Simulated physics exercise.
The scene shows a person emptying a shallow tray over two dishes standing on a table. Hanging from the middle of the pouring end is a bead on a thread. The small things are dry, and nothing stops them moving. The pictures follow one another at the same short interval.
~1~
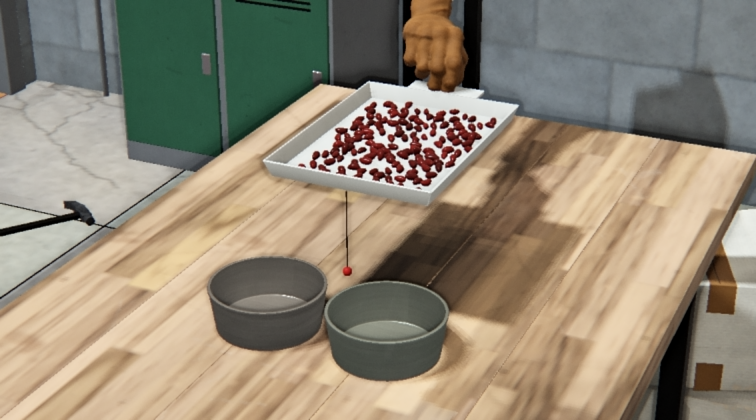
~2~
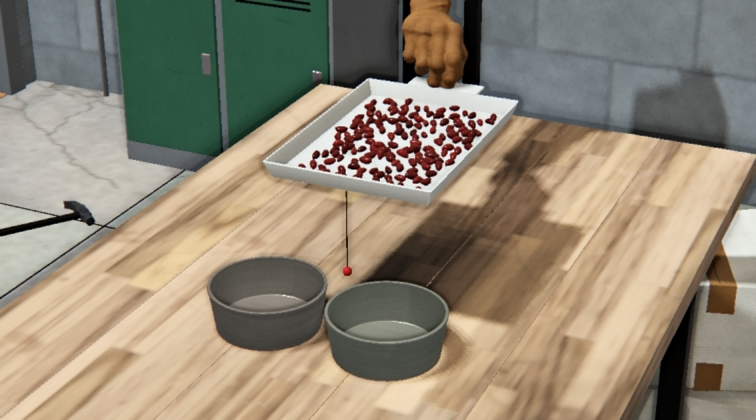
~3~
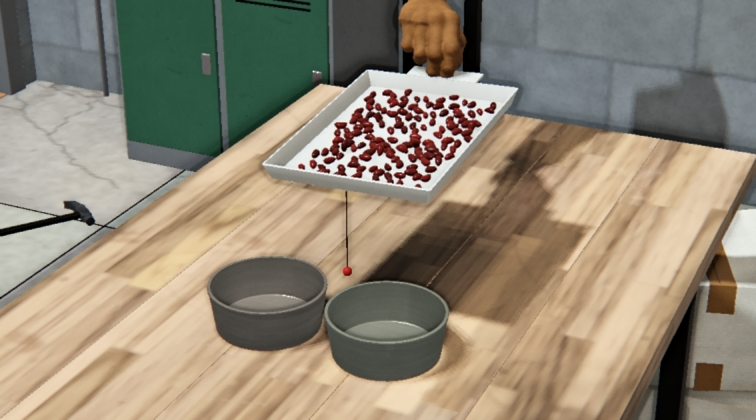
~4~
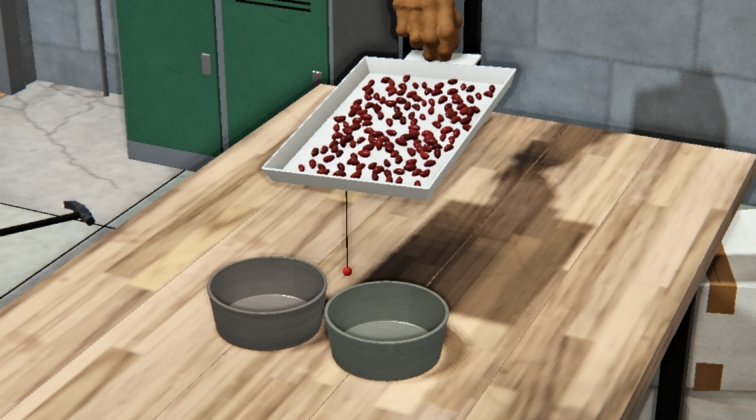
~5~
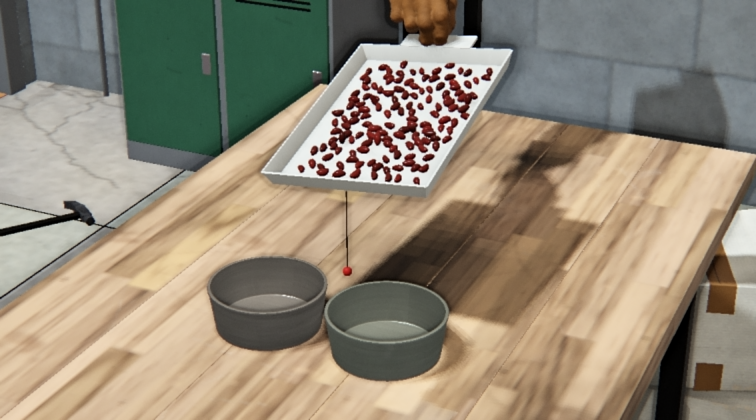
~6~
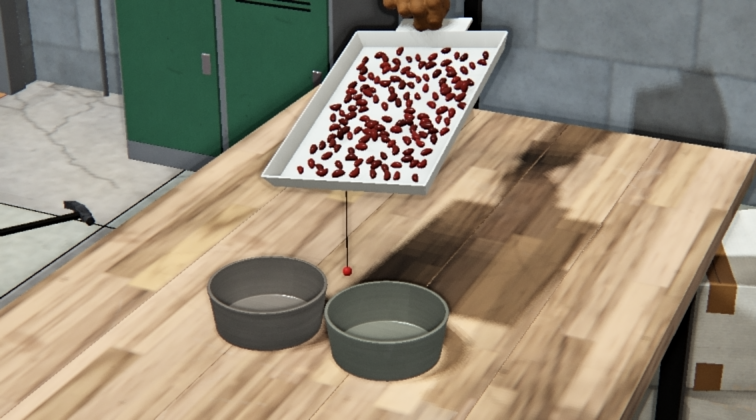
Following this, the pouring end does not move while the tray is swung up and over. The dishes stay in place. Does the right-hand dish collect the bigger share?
The left dish.
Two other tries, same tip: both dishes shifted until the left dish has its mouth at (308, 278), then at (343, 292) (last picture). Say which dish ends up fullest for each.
Answer, in order: The one to the left and the one to the left.
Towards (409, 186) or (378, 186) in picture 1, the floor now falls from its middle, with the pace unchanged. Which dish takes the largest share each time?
The first slope favours the dish to the right, the second the dish to the right.
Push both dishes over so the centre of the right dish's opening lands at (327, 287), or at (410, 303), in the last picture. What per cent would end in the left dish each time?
Close to 30 in a hundred, then close to 90 in a hundred.
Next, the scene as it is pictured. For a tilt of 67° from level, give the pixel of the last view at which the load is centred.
The centre of the load shows up near (306, 168) in the last view.
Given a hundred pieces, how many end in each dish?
Per hundred pieces, the left dish ends with about 90 and the right dish with about 0.
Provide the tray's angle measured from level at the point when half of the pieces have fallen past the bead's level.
Roughly 95 degrees.
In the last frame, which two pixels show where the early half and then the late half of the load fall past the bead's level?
It goes through near (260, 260) first, then near (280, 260).
Soon after the last picture, tray tipped steeply; most on the tray; a stray few in the left dish; a small part in the air.
A little later, tray tipped past a quarter turn; a stray few on the tray; most in the left dish; a stray few outside both; a small part in the air.
Later still, tray tipped past a quarter turn; nearly all in the left dish; a small part outside both.
At rest, tray tipped past a quarter turn; none in the right dish; nearly all in the left dish; a small part outside both.
